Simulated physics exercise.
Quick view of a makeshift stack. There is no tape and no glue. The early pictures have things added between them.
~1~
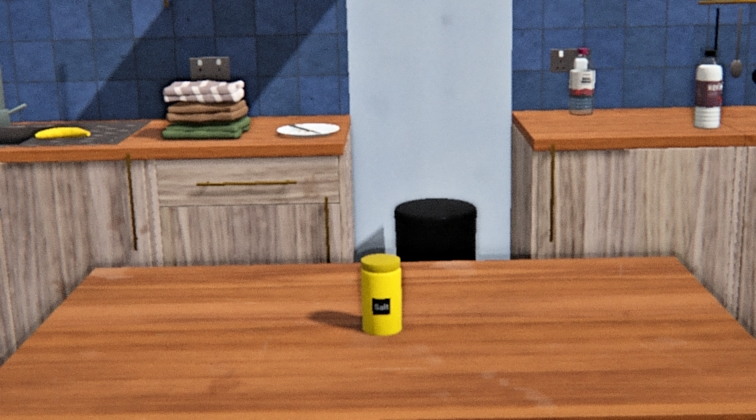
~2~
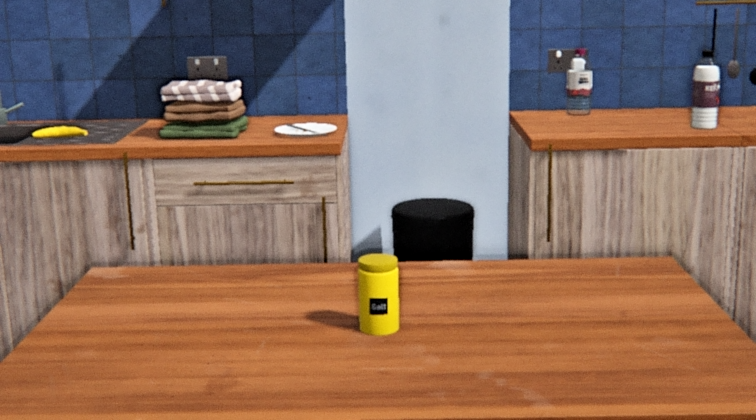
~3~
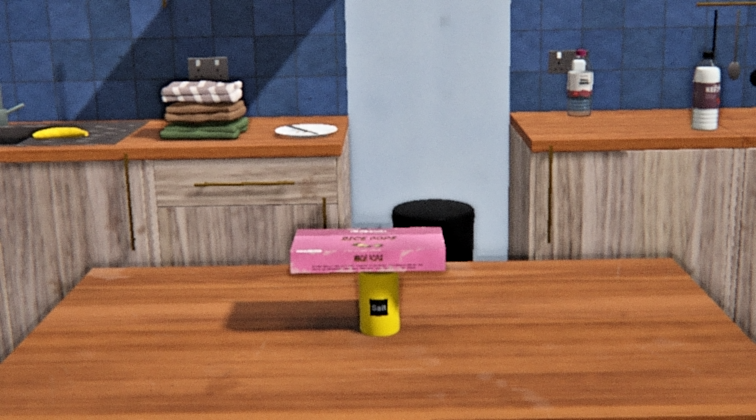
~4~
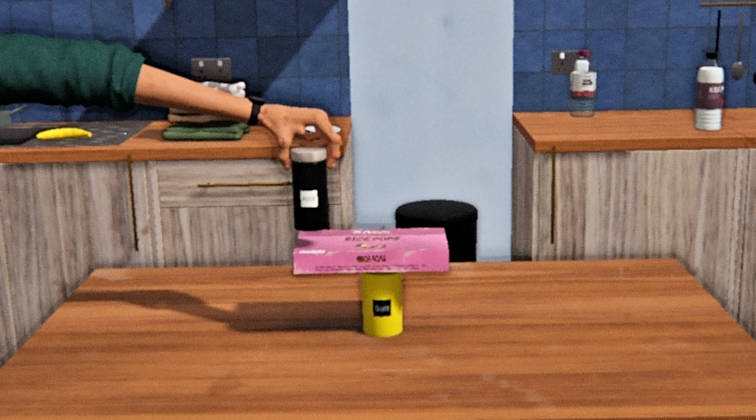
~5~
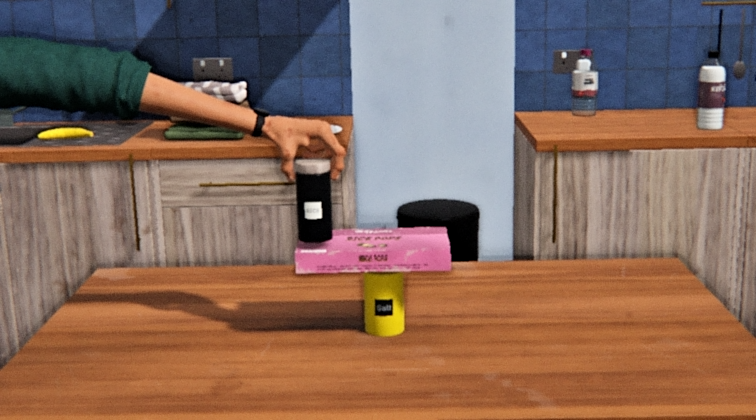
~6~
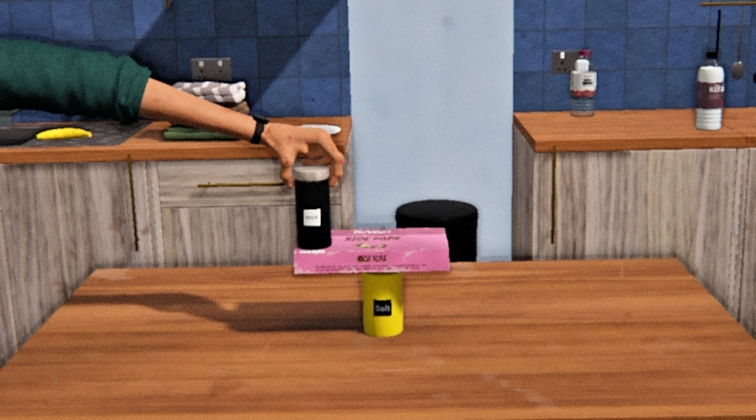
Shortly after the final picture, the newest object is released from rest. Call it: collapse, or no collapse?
Collapse.
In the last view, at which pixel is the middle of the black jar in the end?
Somewhere around (243, 333) in the last picture.
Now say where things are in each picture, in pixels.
In the first frame, the last thing is not in view yet; yellow jar (381, 294).
In the second frame, the last thing is not in view yet; yellow jar (379, 294).
In the third frame, the last thing is not in view yet; yellow jar (379, 295).
The fourth frame shows coming down; black jar (310, 189); yellow jar (382, 296).
The fifth frame shows coming down; black jar (314, 200); yellow jar (384, 295).
The sixth frame shows set down, still held; black jar (313, 207); yellow jar (383, 296).
Then, 0.40 s after the last picture, black jar now fallen; pink packet on its side.
Then, 0.60 s after the last picture, pink packet on its side.
At rest, fallen, black jar and pink packet; yellow jar in place. Seen from the same camera at the end, black jar near (243, 333). The stack loses its balance.
